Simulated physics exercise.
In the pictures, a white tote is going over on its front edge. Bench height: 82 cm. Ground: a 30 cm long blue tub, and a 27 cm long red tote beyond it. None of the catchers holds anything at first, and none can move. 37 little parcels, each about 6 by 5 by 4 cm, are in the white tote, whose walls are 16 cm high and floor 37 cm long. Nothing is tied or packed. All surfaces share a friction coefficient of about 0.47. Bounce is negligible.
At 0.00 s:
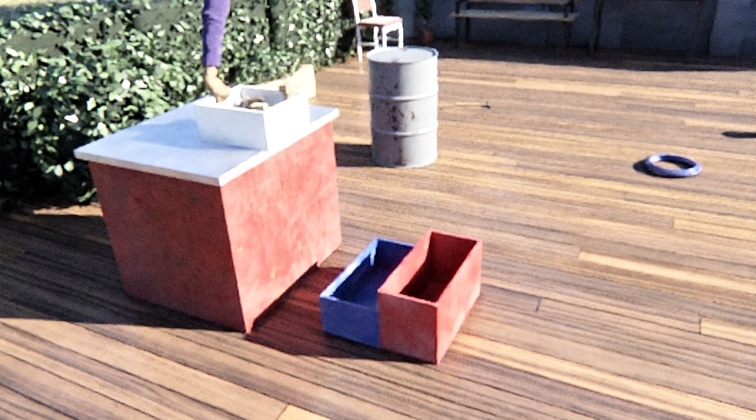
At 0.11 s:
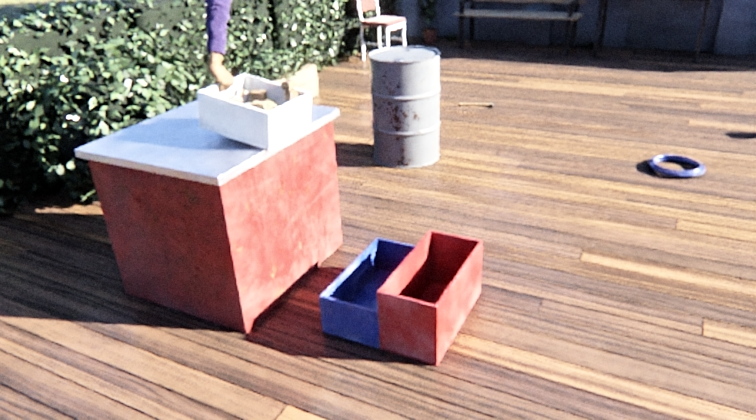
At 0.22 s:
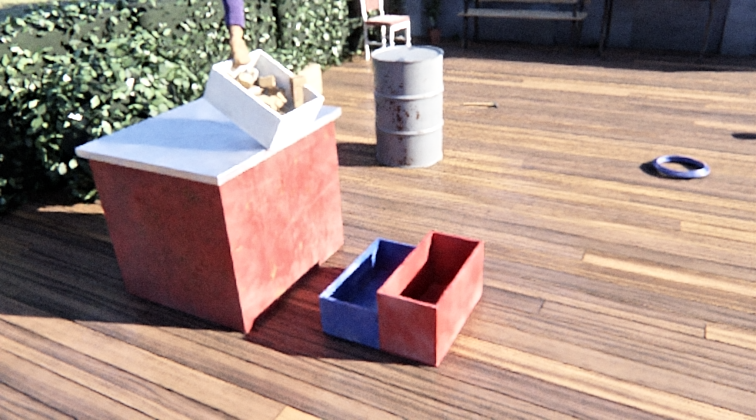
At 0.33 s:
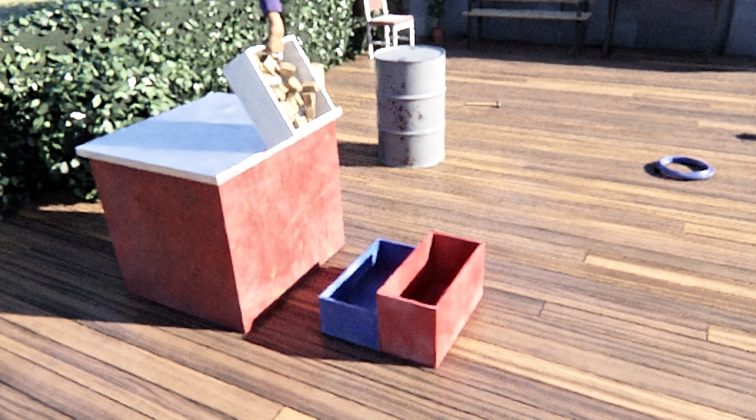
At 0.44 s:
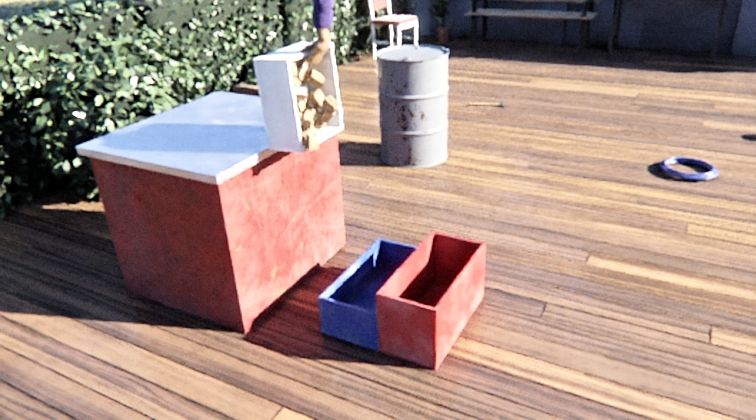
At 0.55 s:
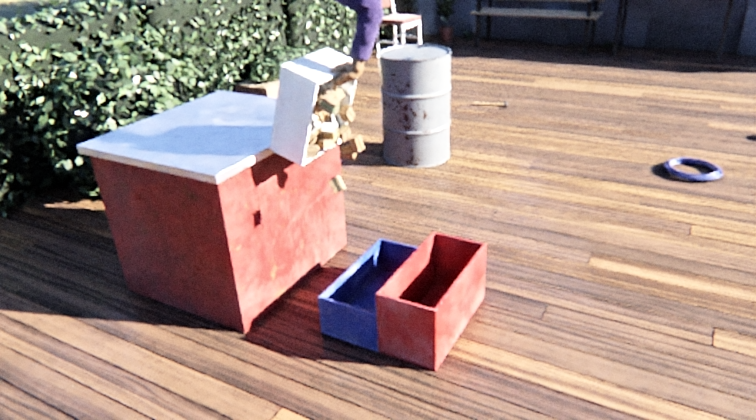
To begin with, a purple-sleeved arm holds a white tote of little parcels upright on a bench, with a blue tub and a red tote on the wooden deck below. The hand raises the tote's back, tilting it steeply over its front edge, until it passes vertical and several parcels tumble out.
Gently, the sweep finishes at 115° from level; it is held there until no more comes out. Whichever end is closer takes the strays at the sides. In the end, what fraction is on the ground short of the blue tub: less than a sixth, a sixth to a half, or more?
The part of the load on the ground short of the blue tub should be below a sixth.
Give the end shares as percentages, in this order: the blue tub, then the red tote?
Approx. 70 % / 25 %.
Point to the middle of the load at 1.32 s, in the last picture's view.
I'd put it close to (383, 305).
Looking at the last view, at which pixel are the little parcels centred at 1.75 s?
(388, 306).
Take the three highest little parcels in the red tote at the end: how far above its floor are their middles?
Near 14 centimetres, I'd say.
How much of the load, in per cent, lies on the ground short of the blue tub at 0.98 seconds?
Around 0 per cent at that point.
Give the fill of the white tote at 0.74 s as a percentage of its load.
I'd say close to 25 in a hundred.
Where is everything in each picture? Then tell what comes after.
In the first picture (we follow the rim corner now nearest the camera), white tote at (262, 112); red tote at (435, 305); tilt 0°; nothing out yet.
In the second picture, white tote at (267, 112); tilt 9°.
In the third picture, white tote at (280, 117); tilt 31°.
In the fourth picture, white tote at (294, 132); tilt 59°.
In the fifth picture, white tote at (303, 150); tilt 87°; 1 out, the lowest parcel at (312, 141).
In the sixth picture, white tote at (303, 163); red tote at (433, 309); tilt 108°; 6 out, the lowest parcel at (337, 185).
After 0.74 s, tilt 115°; 9 still in the white tote, 2 in the blue tub and 26 in the air.
After 0.98 s, tilt 115°; 3 still in the white tote, 16 in the blue tub, 10 in the red tote and 8 in the air.
After 1.32 s, tilt 115°; 1 still in the white tote, 24 in the blue tub, 10 in the red tote and 2 in the air.
Outcome (at 1.75 s), 25 in the blue tub, 10 in the red tote and 2 on the ground short of the blue tub. Asked share, 2 of 37, 5 per cent.
